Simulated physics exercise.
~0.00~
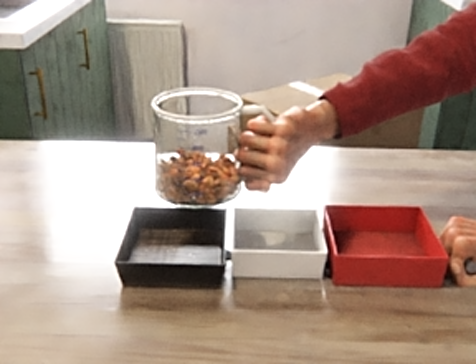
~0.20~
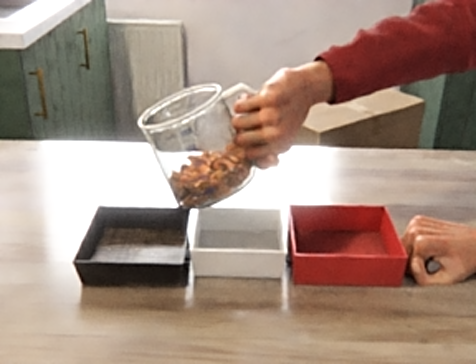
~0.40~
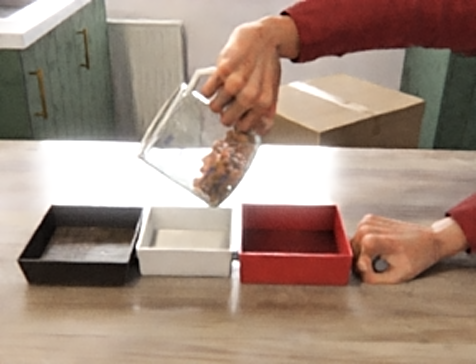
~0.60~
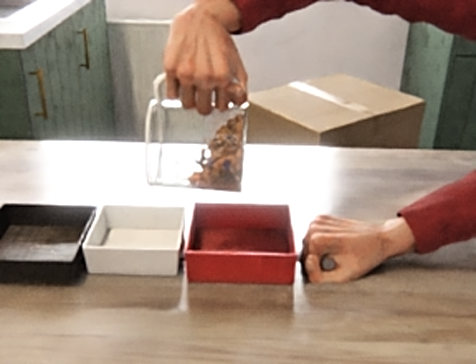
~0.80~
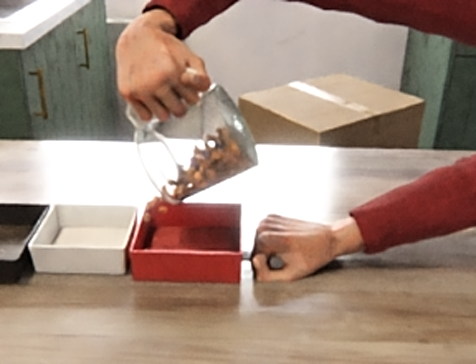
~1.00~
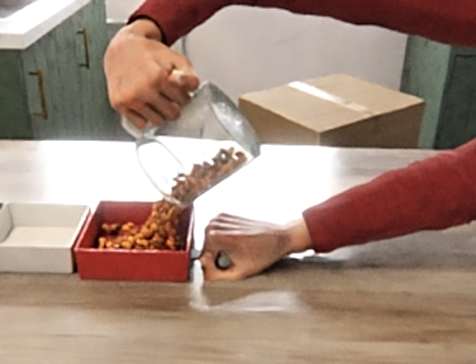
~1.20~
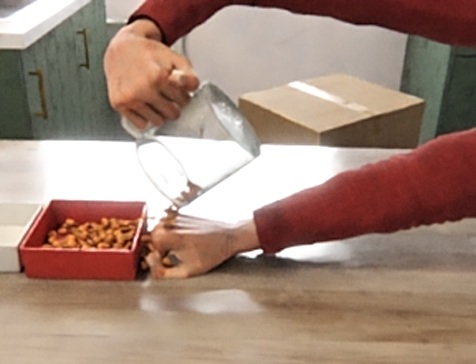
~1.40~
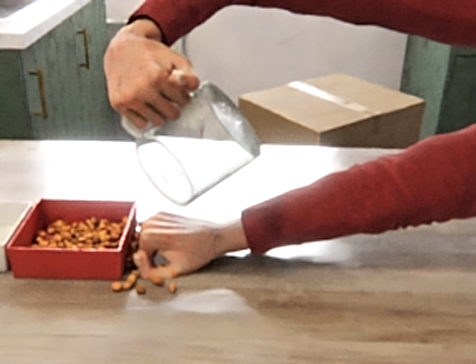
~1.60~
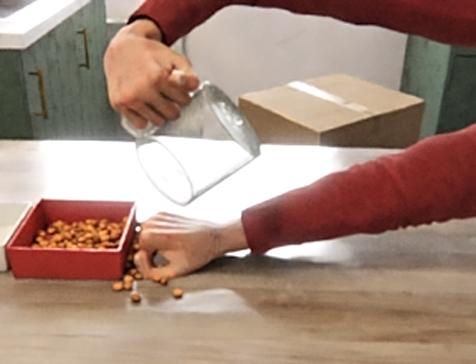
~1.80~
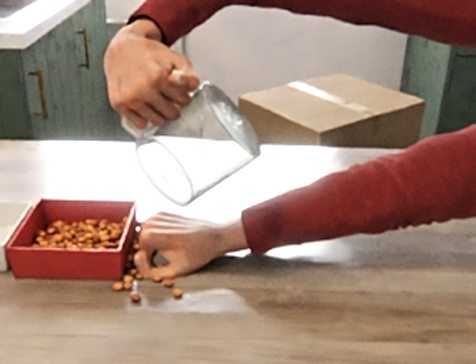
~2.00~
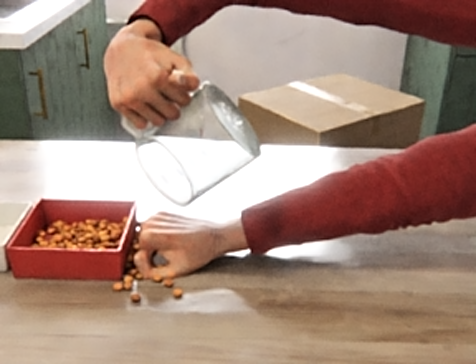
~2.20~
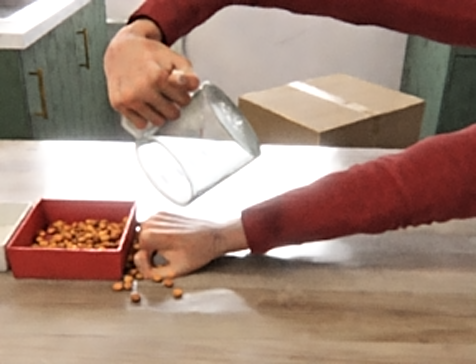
A person in red sleeves slid a joined row of black, white and red tins left while tipping a clear jug of kibble, which poured mostly into the red tin before the last bits spilled onto the table, leaving the jug empty.
